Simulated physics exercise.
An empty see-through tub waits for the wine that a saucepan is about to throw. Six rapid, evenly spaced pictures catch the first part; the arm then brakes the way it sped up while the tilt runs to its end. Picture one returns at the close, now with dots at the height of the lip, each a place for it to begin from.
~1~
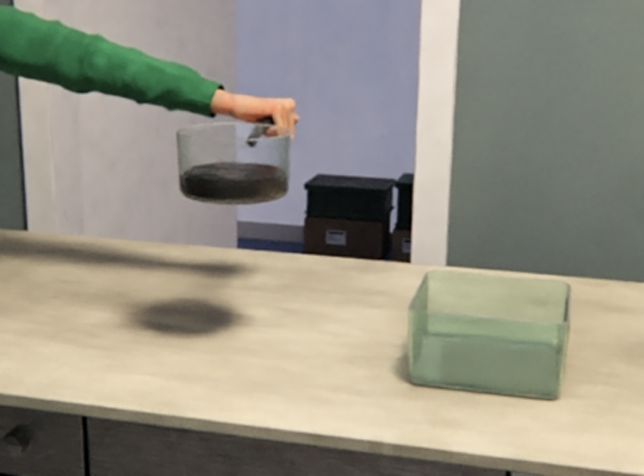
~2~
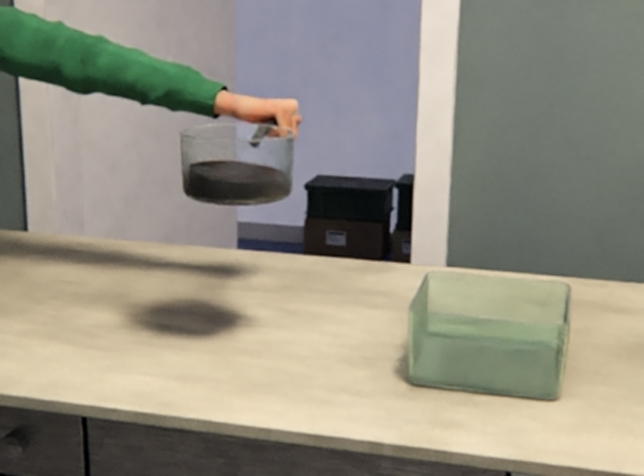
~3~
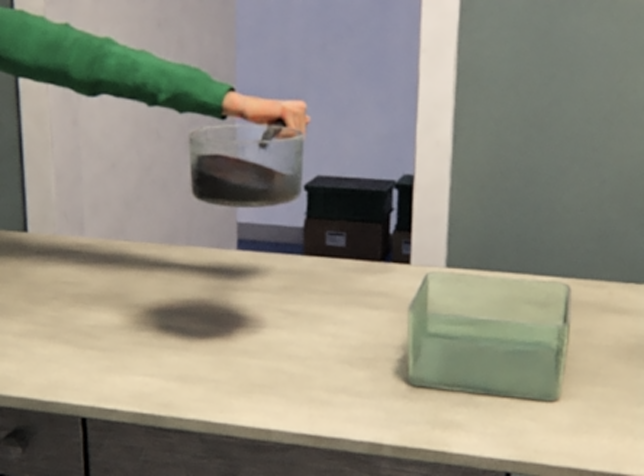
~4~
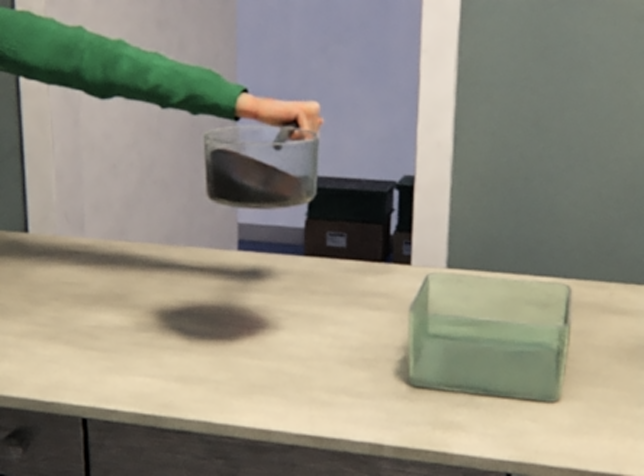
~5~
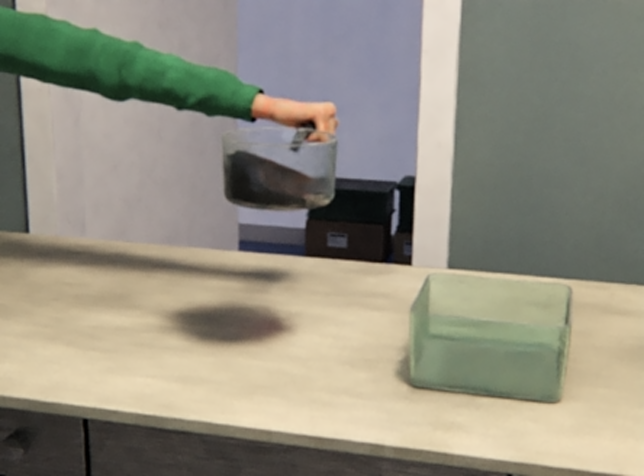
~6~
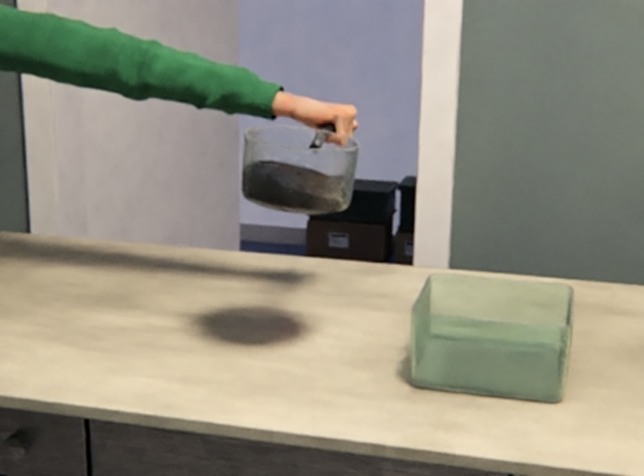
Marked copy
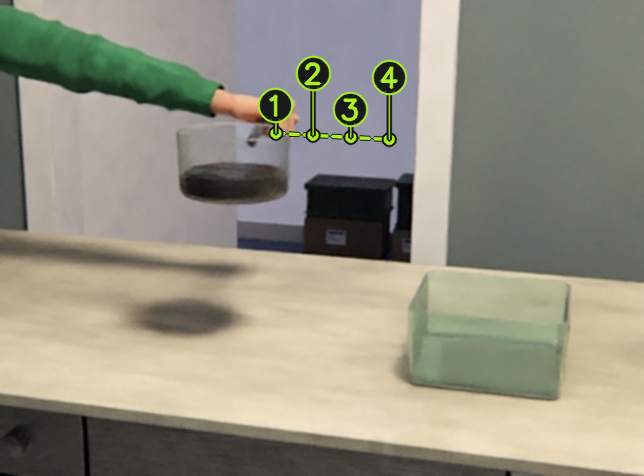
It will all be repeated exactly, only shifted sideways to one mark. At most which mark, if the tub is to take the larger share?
Use place 2.
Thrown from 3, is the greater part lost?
No, not at all.
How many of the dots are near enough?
Three.
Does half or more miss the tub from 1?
Yes, that goes wrong.
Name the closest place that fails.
Place 1.
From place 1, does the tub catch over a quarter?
Yes.
On the marked copy, 1 at (275, 133); 2 at (313, 135); 3 at (350, 137); 4 at (389, 139).
With 1, about 36 % lands in the tub, 58 % falls short and 6 % goes beside or beyond.
With 2, about 71 % lands in the tub, 24 % falls short and 5 % goes beside or beyond.
With 3, about 84 % lands in the tub, 8 % falls short and 7 % goes beside or beyond.
With 4, about 71 % lands in the tub, 5 % falls short and 24 % goes beside or beyond.
